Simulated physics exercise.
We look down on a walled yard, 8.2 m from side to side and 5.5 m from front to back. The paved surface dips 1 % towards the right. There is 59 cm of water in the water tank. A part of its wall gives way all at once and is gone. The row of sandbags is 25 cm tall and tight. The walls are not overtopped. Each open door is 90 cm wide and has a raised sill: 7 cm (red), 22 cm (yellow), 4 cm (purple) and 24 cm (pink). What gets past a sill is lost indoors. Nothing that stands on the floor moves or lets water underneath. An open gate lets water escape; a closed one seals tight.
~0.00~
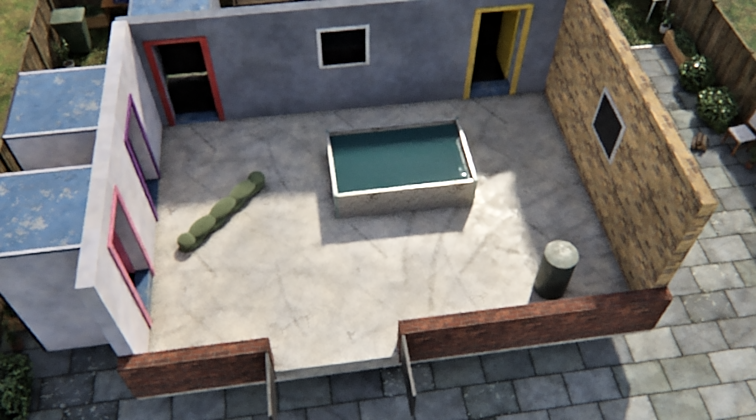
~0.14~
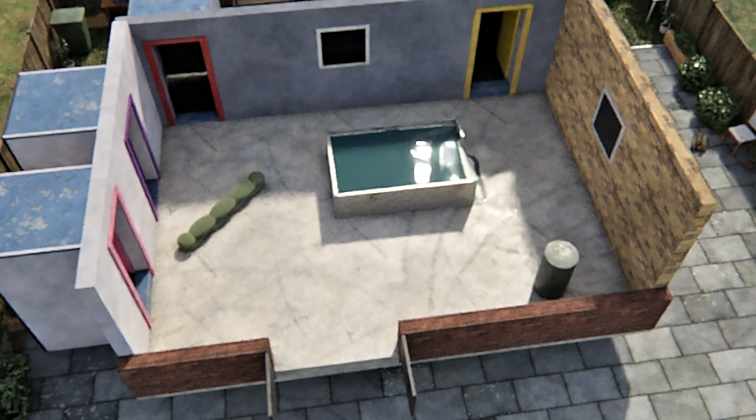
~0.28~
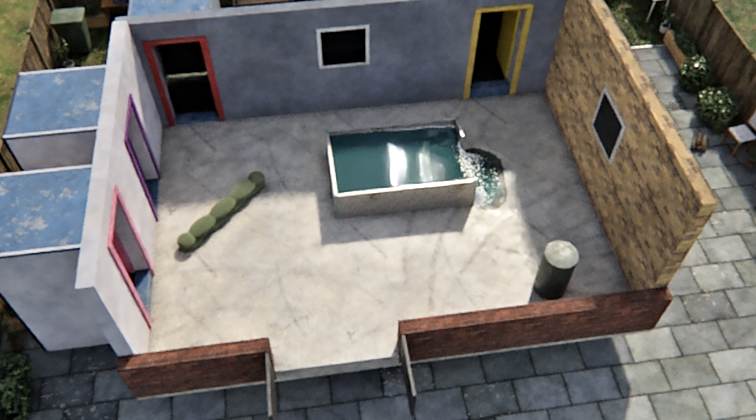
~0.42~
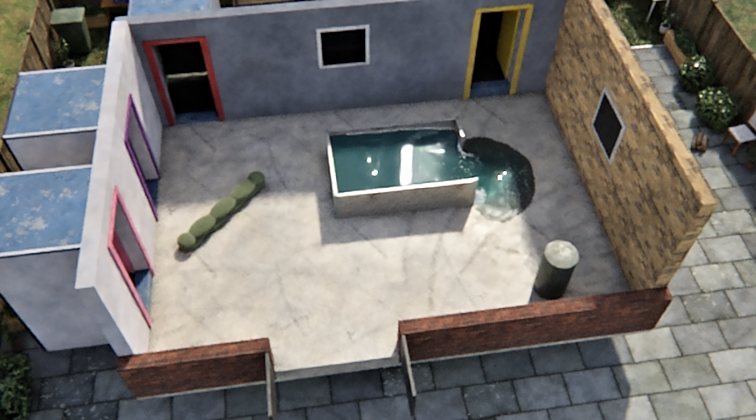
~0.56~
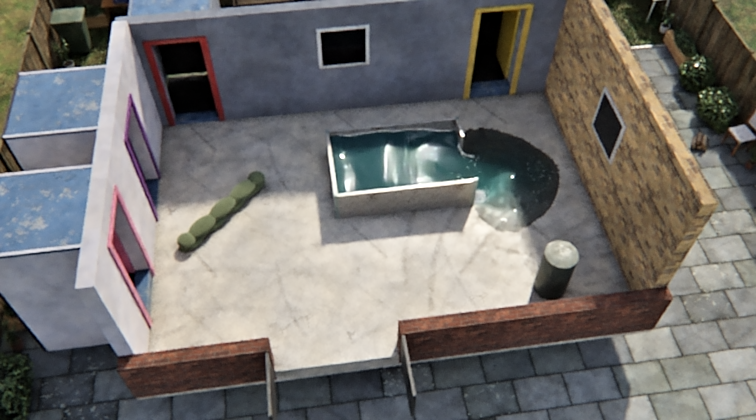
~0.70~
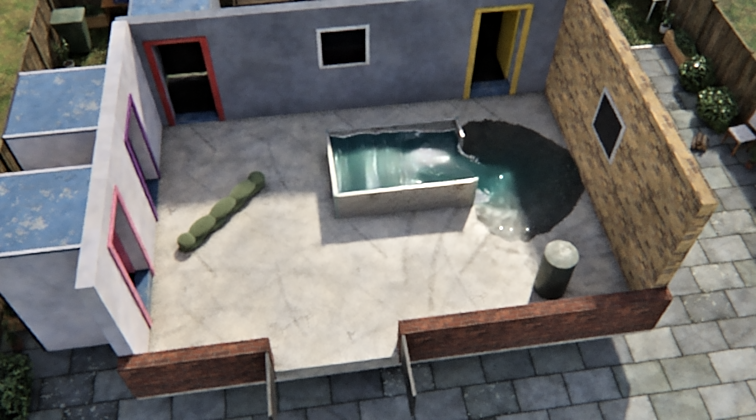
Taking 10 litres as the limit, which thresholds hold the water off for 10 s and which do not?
Door by door: At the red door it stays under the limit; at the yellow door it does not reach the limit; at the purple door it stays under the limit; at the pink door it stays under the limit.
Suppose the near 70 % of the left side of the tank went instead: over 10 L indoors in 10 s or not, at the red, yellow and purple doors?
Then: Red past it, yellow under, purple past it.
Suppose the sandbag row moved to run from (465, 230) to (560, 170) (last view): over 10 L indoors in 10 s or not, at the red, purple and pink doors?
Then: Red past it, purple over, pink not over.
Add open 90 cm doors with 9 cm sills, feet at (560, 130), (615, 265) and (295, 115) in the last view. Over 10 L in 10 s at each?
In that order: Above, past it, under.
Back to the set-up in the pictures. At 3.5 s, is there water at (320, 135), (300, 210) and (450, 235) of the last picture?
In that order: Not reached, not reached, not reached.
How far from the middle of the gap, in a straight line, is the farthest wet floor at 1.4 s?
Roughly 3.0 m.
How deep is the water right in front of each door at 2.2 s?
Depths in cm: Red 0, yellow 6, purple 0, pink 0.
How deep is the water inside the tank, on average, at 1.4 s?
Some 41 cm.
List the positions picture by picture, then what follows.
The first frame shows the water tank at (399, 158) is whole and still, 59 cm deep.
In the second frame, water pours out at (465, 172) and has run 0.6 m, to a hidden place; typically 10 cm deep outside, 59 cm at the water tank's back.
In the third frame, the front is at (493, 159), 0.8 m from the gap at (465, 174); 0.9 m2 of floor is under water; 59 cm left at the back of the water tank.
In the fourth frame, the front is at (525, 163), 1.3 m from the gap at (465, 175); 2.0 m2 of floor is under water; 59 cm left at the back of the water tank.
In the fifth frame, the front is at (548, 161), 1.8 m from the gap at (465, 175); 3.1 m2 of floor is under water; 59 cm left at the back of the water tank.
In the sixth frame, the front is at (582, 183), 2.3 m from the gap at (465, 175); 4.4 m2 of floor is under water; 56 cm left at the back of the water tank.
After 1.4 s water covers 15 % of the floor and is deepest (34 cm) near (471, 188); red door not reached, yellow door not reached, purple door not reached, pink door not reached.
After 2.2 s water covers 20 % of the floor and is deepest (38 cm) near (636, 312); red door not reached, yellow door 6 cm at the sill, 0 L in, purple door not reached, pink door not reached.
After 3.5 s water covers 35 % of the floor and is deepest (29 cm) near (636, 312); red door not reached, yellow door 15 cm at the sill, 0 L in, purple door not reached, pink door not reached.
After 6.0 s water covers 75 % of the floor and is deepest (18 cm) near (585, 213); red door not reached, yellow door 10 cm at the sill, 0 L in, purple door not reached, pink door not reached.
After 10.0 s water covers 95 % of the floor and is deepest (10 cm) near (626, 313); red door 6 cm at the sill, 1 L in, yellow door 7 cm at the sill, 0 L in, purple door 4 cm at the sill, 1 L in, pink door 5 cm at the sill, 0 L in.
